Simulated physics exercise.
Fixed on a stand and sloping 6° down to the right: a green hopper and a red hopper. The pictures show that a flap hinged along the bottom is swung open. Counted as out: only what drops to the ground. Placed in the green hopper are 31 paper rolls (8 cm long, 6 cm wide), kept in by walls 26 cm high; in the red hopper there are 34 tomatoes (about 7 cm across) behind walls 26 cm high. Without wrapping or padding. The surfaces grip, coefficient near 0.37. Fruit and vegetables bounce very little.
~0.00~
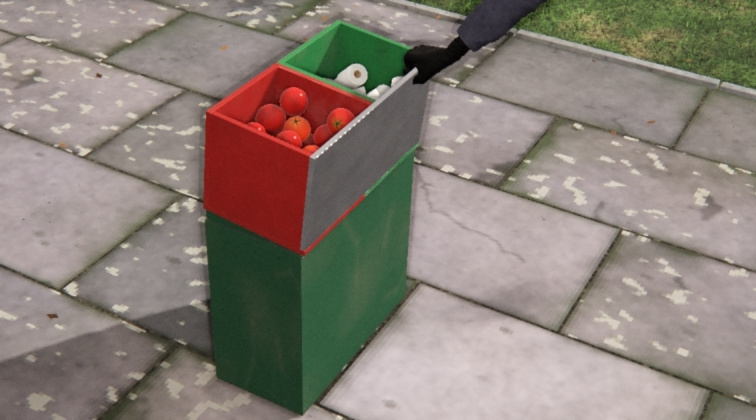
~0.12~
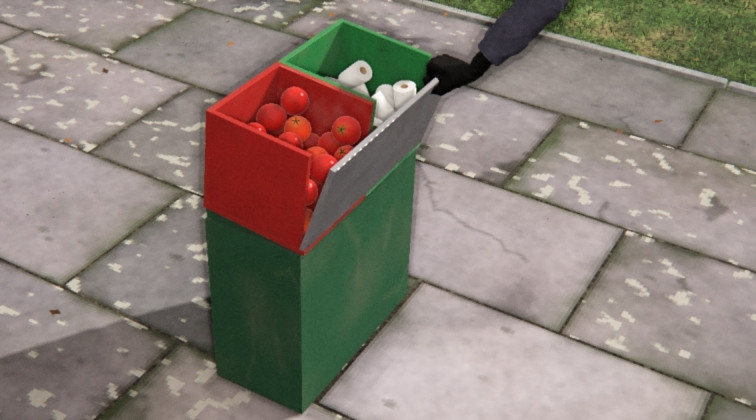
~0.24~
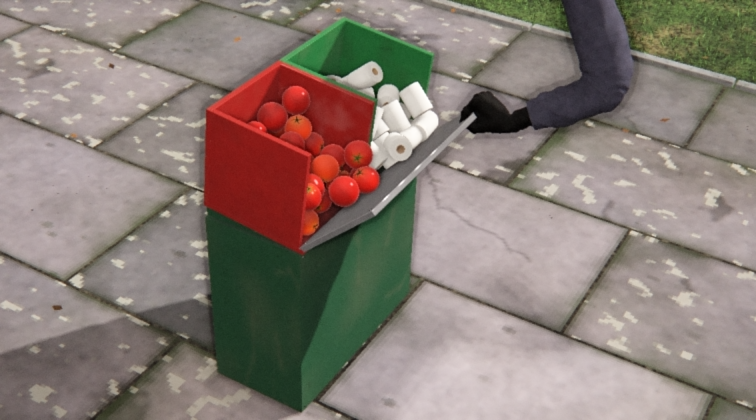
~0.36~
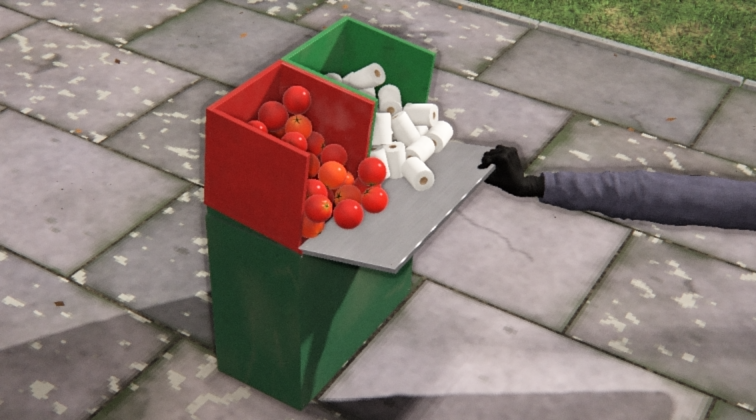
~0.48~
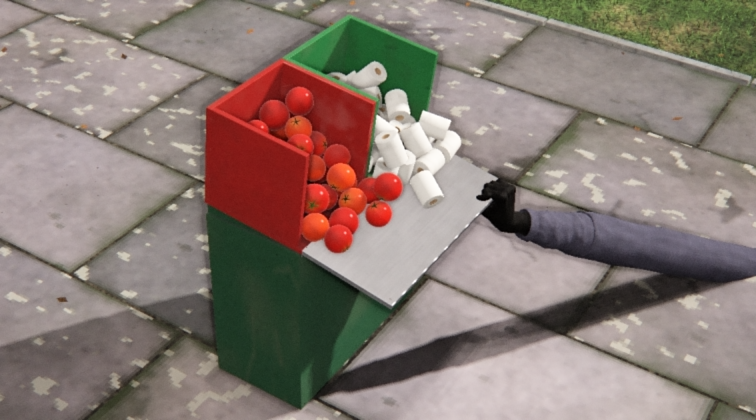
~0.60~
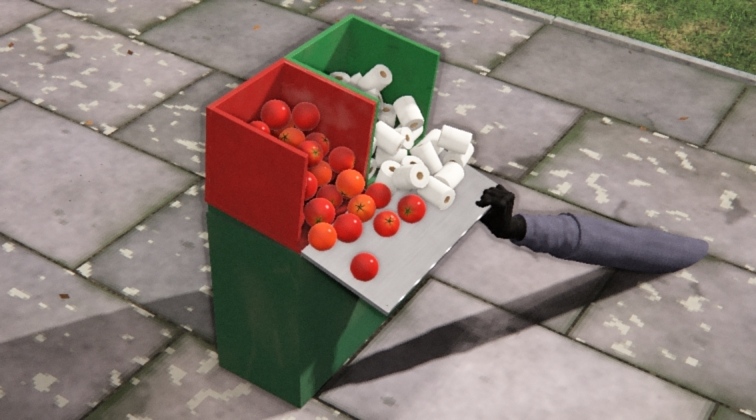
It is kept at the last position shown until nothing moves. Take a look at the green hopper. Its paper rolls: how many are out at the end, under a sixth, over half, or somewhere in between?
I expect anywhere from a sixth to half of it to drop out.
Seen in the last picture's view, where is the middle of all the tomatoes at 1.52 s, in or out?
At about (408, 252) in pixels.
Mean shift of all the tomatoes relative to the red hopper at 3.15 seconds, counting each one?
I'd say close to 82 cm toward the right.
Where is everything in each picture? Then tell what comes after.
In the first picture (places track the rim corner closest to us here), green hopper (375, 101); red hopper (311, 155); flap down by 0°; none in free fall.
The second picture shows green hopper (376, 101); flap down by 12°.
The third picture shows green hopper (377, 101); flap down by 40°.
The fourth picture shows green hopper (377, 101); flap down by 72°.
The fifth picture shows green hopper (378, 100); flap down by 95°.
The sixth picture shows green hopper (379, 101); red hopper (307, 156); flap down by 99°; none in free fall.
After 1.01 s, the green hopper is down by 4 of 31 and the red hopper is down by 3 of 34.
After 1.52 s, the green hopper is down by 8 of 31 and the red hopper is down by 14 of 34.
After 2.23 s, the green hopper is down by 12 of 31 and the red hopper is down by 22 of 34.
Outcome (at 3.15 s), the green hopper is down by 12 of 31 and the red hopper is down by 30 of 34. Asked share, 12 of 31, 39 per cent.
